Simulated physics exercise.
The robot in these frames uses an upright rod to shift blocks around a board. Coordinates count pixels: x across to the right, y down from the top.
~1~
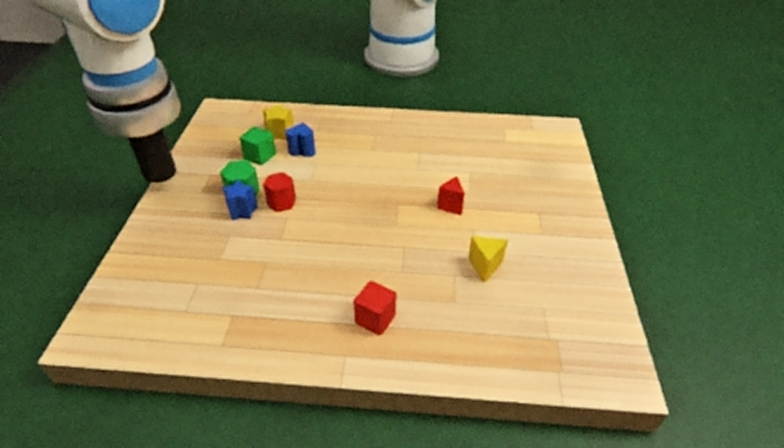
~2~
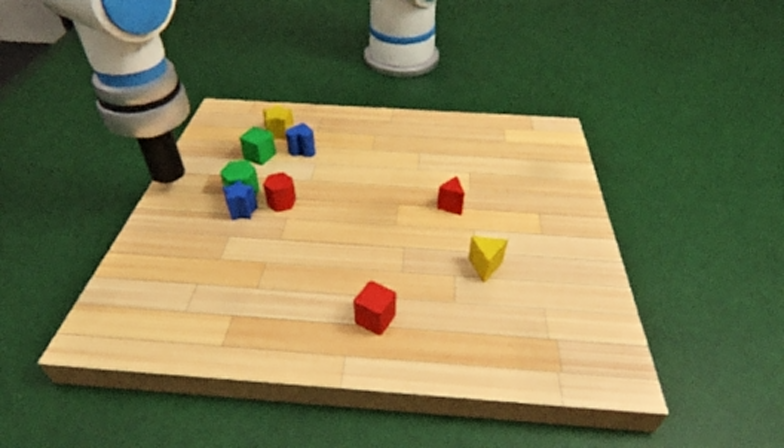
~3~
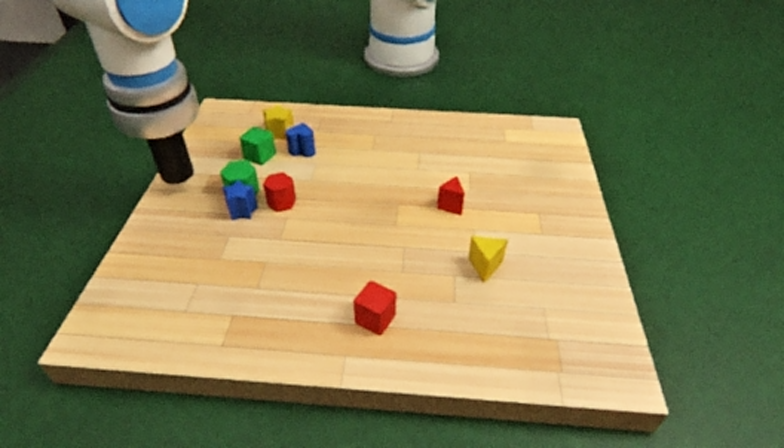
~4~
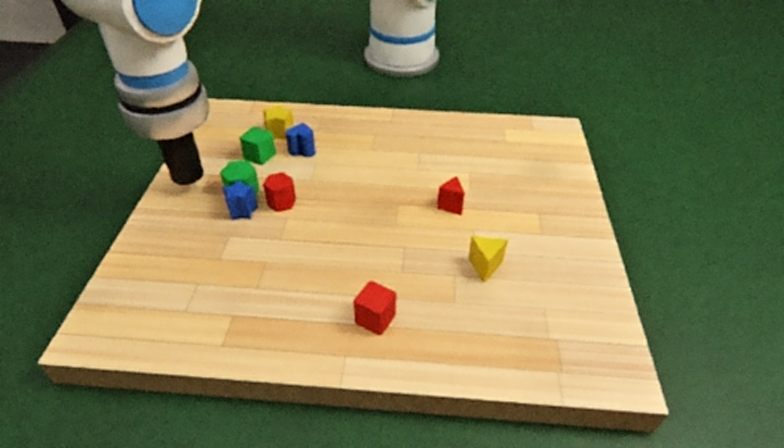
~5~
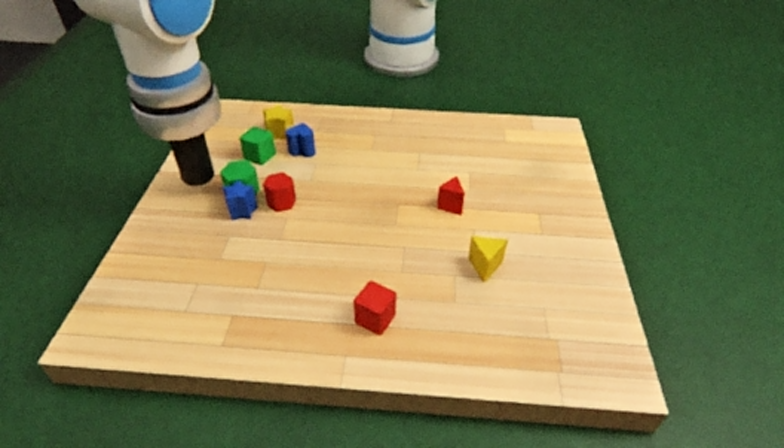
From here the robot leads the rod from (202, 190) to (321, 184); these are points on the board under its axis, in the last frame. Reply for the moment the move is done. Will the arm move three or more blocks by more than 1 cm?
No
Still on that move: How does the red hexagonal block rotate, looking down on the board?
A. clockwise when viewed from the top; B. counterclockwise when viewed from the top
Answer: A.
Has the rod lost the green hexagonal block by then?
I believe not.
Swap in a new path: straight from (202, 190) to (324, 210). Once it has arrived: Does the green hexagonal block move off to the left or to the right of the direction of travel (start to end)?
Sideways shift: Left.
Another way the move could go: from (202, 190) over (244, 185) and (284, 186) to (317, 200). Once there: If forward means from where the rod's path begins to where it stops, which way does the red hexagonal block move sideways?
Taking start-to-end as forward, the block's sideways shift goes to the right.
On the path given first. One third of the way, rod (241, 174); green hexagonal block (270, 169); red hexagonal block (289, 183), turned 30° clockwise.
Two thirds of the way, rod (280, 172); green hexagonal block (310, 168); red hexagonal block (305, 188), turned 95° clockwise.
At the end, rod (320, 171); blue star block still; green hexagonal block (347, 171), turned 15° clockwise; red hexagonal block (306, 188), turned 95° clockwise.
